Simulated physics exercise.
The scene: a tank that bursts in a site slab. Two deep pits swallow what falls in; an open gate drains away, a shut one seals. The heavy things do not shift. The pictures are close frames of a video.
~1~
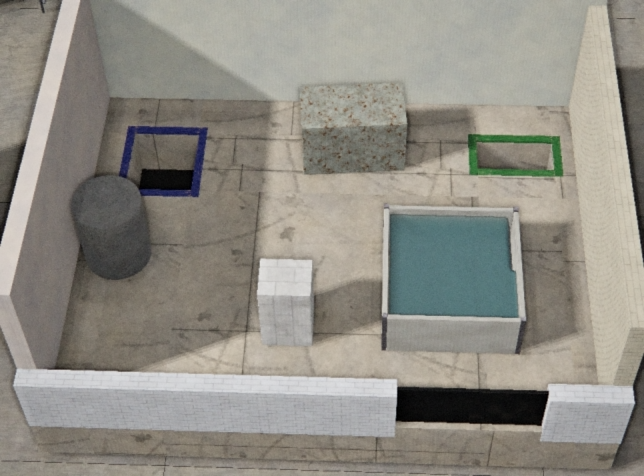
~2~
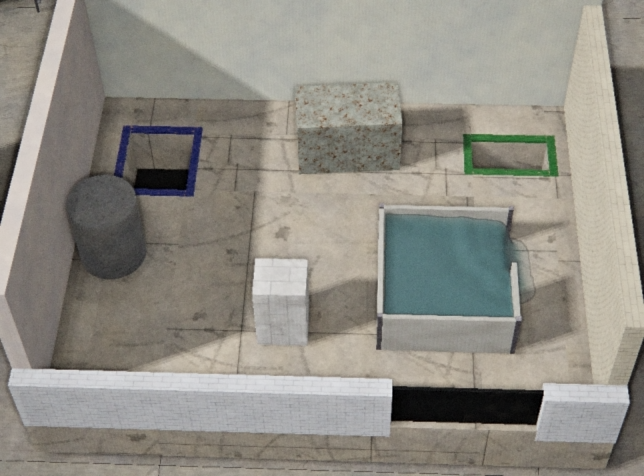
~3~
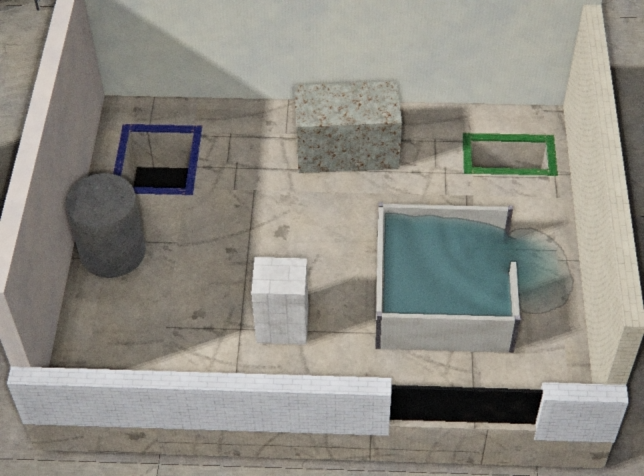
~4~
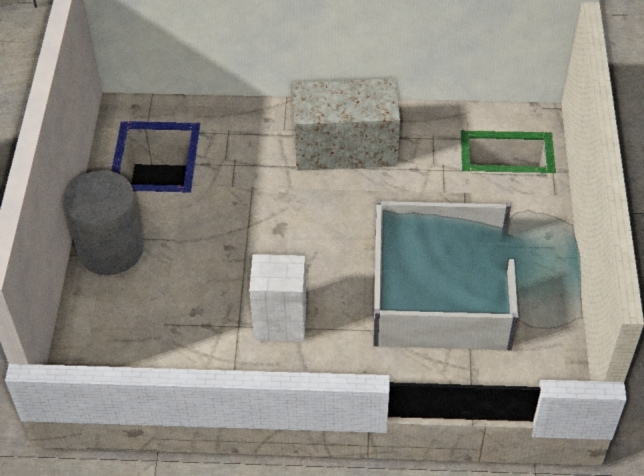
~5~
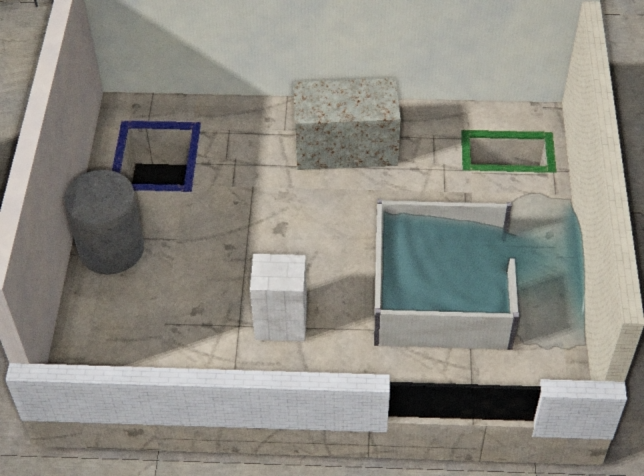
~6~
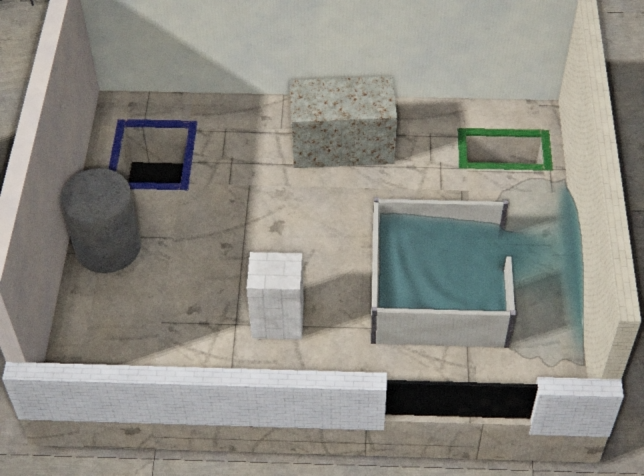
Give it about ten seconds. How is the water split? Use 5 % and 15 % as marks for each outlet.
In the end: The gate takes less than 5 %; the green pit takes more than 15 %; the blue pit takes less than 5 %.
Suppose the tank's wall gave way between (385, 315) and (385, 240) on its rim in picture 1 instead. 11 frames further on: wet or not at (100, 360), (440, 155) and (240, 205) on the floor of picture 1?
One after the other: Awash, free of water, awash.
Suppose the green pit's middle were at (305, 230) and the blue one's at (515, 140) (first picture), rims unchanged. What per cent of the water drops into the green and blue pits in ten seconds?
Parts in a hundred: Green 2, blue 45.
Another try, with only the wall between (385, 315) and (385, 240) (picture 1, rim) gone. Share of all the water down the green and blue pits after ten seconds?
Parts in a hundred: Green 2, blue 35.
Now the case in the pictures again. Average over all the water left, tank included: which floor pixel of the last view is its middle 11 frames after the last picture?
Near (486, 281).
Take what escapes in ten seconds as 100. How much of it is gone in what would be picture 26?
Some 50 per cent.
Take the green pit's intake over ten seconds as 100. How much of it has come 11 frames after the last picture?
Close to 25 %.
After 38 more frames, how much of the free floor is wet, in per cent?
Near 60 in a hundred.
A moment on, water covers 15 % of the floor; the gate 0 %, the green pit 2 %, the blue pit 0 %.
Next, water covers 25 % of the floor; the gate 0 %, the green pit 9 %, the blue pit 0 %.
Then, water covers 40 % of the floor; the gate 0 %, the green pit 18 %, the blue pit 0 %.
Later, water covers 60 % of the floor; the gate 0 %, the green pit 28 %, the blue pit 0 %.
In the end, water covers 85 % of the floor; the gate 0 %, the green pit 36 %, the blue pit 2 %.
